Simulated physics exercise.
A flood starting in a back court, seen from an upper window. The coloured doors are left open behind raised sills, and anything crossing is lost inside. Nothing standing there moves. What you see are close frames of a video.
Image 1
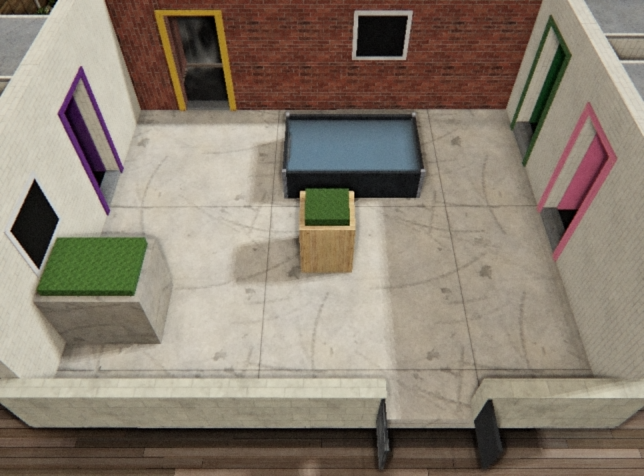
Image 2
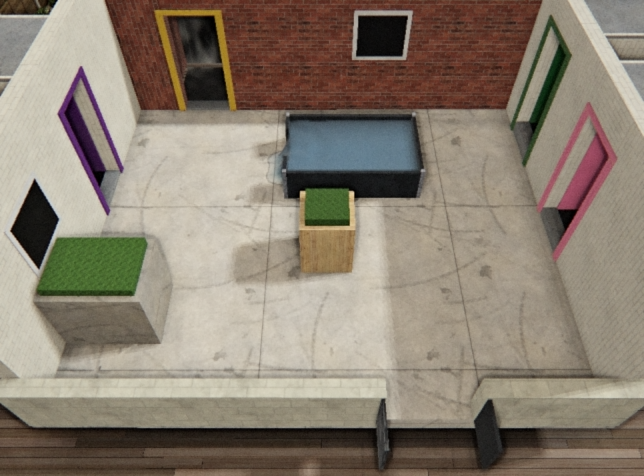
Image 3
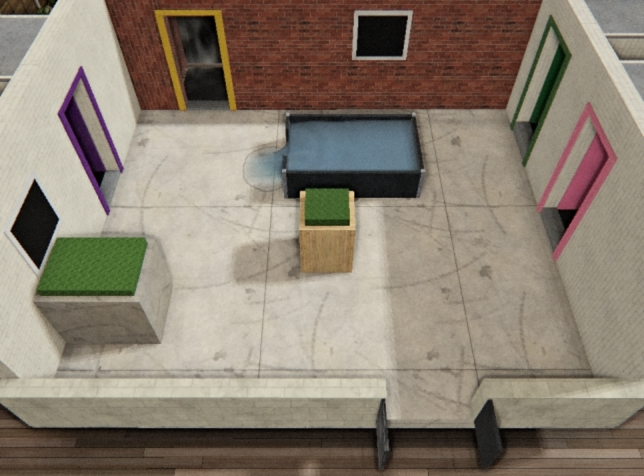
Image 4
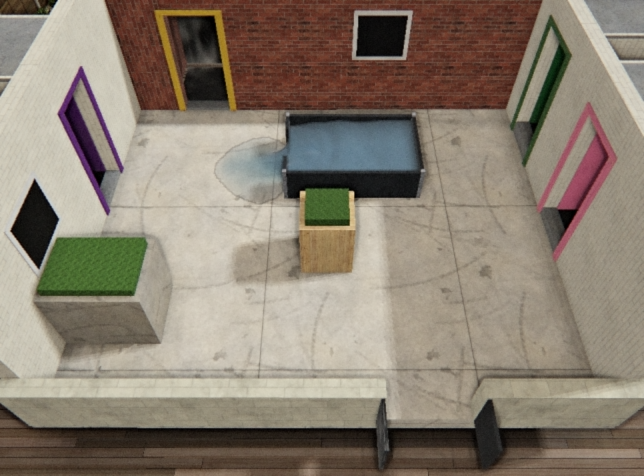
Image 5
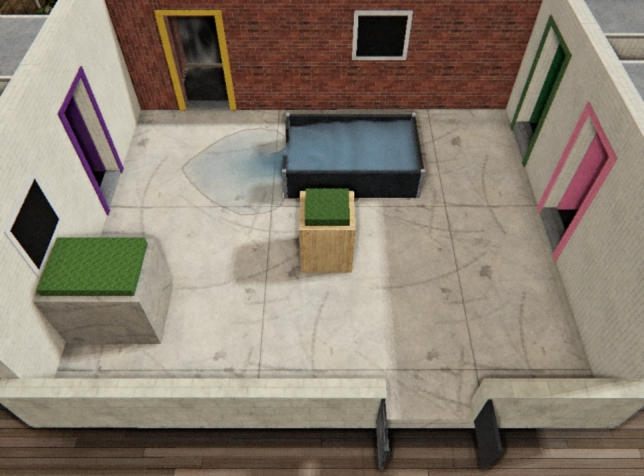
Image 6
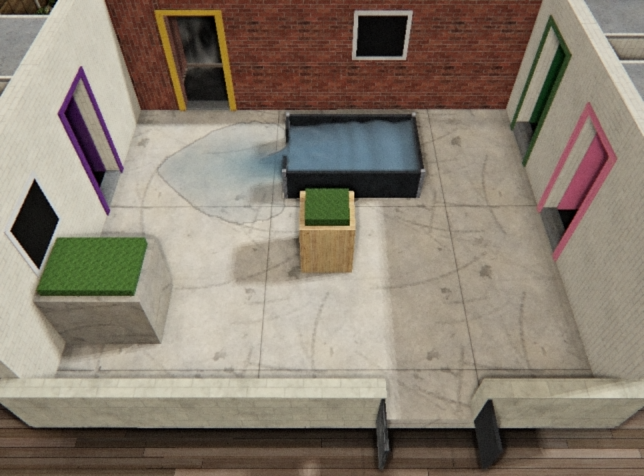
Water pours from the left end of a dark-sided tank at the back of a pale concrete court, seen from high above, and spreads leftward over the floor in a thin, widening, pointed sheet. A grass-topped wooden box stands before the tank and a larger grey block at left, among open purple, yellow, green and pink doorways. The tank's surface, smooth at first, ripples as the water runs out, while the view stays still.
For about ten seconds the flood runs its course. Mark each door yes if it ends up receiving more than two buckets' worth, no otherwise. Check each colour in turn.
Pink door - no, yellow door - yes, green door - no, purple door - yes.
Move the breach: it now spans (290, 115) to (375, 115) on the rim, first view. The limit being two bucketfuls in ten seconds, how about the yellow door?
Yellow stays under.
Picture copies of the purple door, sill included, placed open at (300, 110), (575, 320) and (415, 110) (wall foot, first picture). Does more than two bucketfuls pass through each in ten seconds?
Stays below the line; stays below the line; stays below the line.
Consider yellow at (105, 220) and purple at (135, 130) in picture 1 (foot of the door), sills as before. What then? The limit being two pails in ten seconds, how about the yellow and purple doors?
Well, the yellow door beats the threshold, but the purple door beats the threshold.
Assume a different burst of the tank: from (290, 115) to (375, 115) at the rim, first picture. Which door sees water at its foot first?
Answer: The yellow one.
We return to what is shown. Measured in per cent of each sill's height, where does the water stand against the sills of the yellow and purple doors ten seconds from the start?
Near 120 and 110 per cent, in that order.
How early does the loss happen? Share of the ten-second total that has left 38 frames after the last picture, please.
I'd say about 70 per cent.
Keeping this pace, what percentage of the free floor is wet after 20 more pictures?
About 25 per cent.
A moment on, water covers 20 % of the floor; the pink door not reached, the yellow door wet at the sill, nothing in, the green door not reached, the purple door wet at the sill, nothing in.
Next, water covers 25 % of the floor; the pink door not reached, the yellow door under two buckets in, the green door not reached, the purple door under two buckets in.
Then, water covers 25 % of the floor; the pink door not reached, the yellow door under two buckets in, the green door not reached, the purple door over two buckets in.
Later, water covers 40 % of the floor; the pink door not reached, the yellow door over two buckets in, the green door not reached, the purple door far over two buckets in.
In the end, water covers 65 % of the floor; the pink door not reached, the yellow door over two buckets in, the green door not reached, the purple door far over two buckets in.
